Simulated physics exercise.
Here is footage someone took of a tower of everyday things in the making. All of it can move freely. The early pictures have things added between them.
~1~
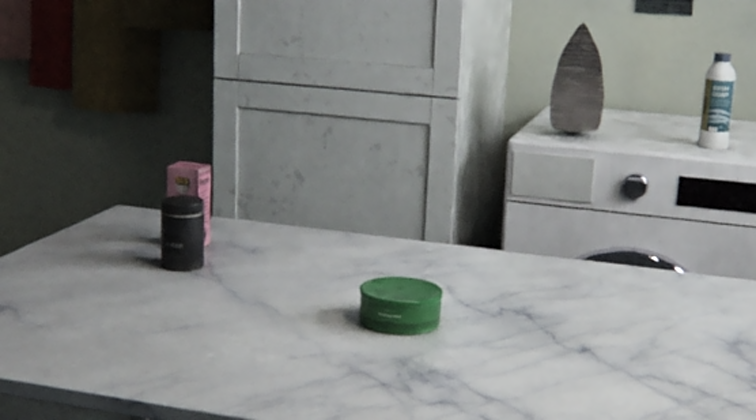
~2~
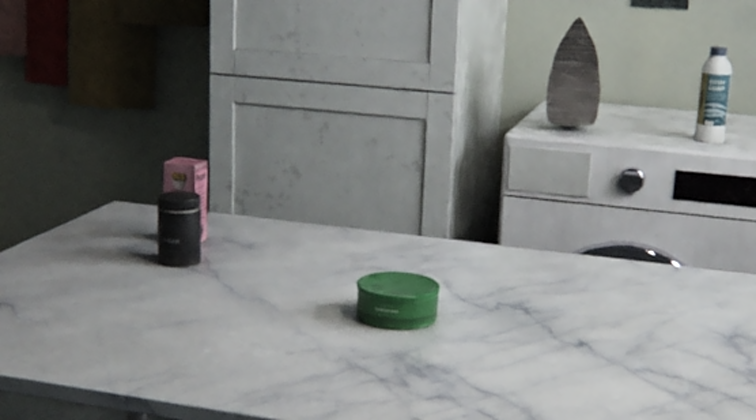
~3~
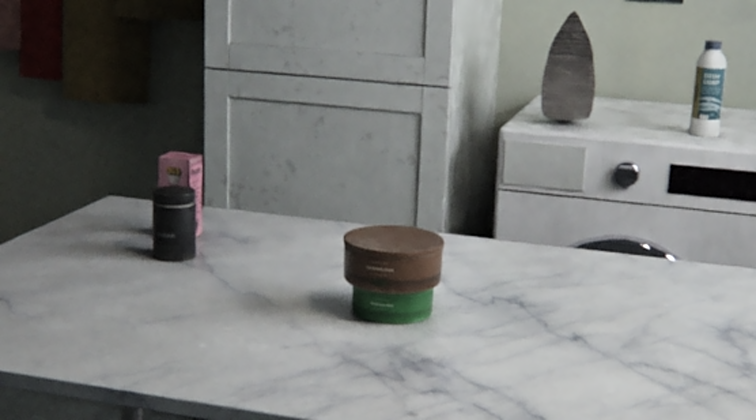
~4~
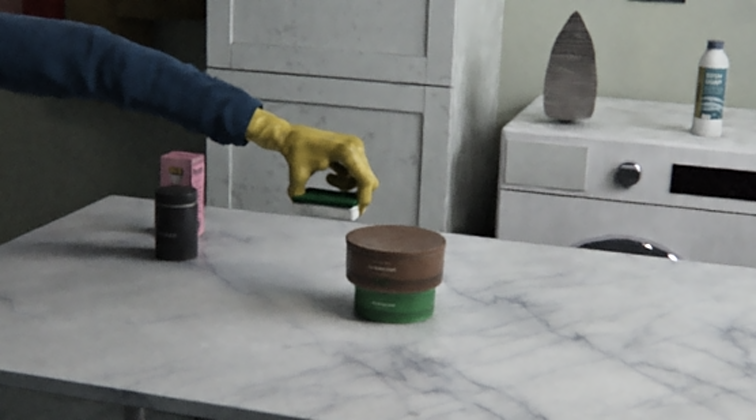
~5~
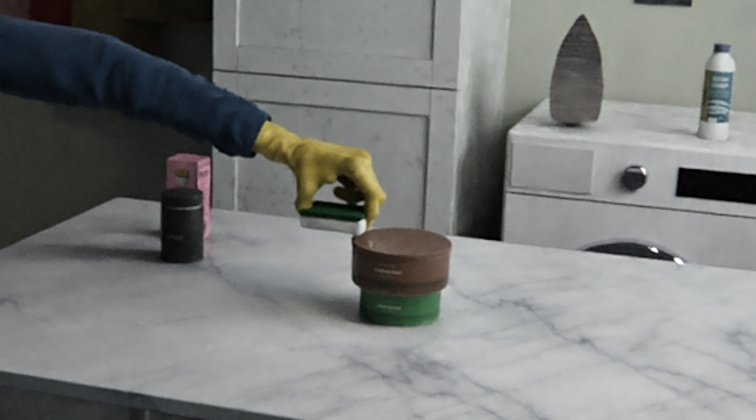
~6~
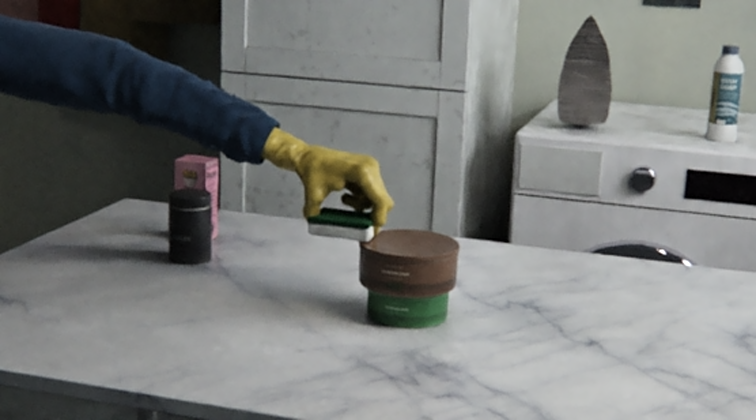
On a marble-topped table in a laundry room, a green tub sits to the right of a dark canister and a pink carton. A brown tub then appears on top of the green one. A yellow-gloved hand enters from the left and lowers a green-topped white sponge to the brown tub's left edge.
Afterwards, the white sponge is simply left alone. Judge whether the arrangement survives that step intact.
It does not survive.
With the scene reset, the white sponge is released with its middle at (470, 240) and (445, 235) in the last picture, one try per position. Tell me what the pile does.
It caves in the first time and survives the second time.
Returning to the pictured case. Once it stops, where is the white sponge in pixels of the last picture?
End position: Approximately (338, 277).
Then, 0.20 s on from there, white sponge turned 43° from how it was put near (340, 240).
Then, 0.30 s on from there, white sponge now fallen.
In the end, fallen, white sponge; the other 4 unmoved. At the end, from the last picture's camera, white sponge near (337, 277). The pile comes apart.
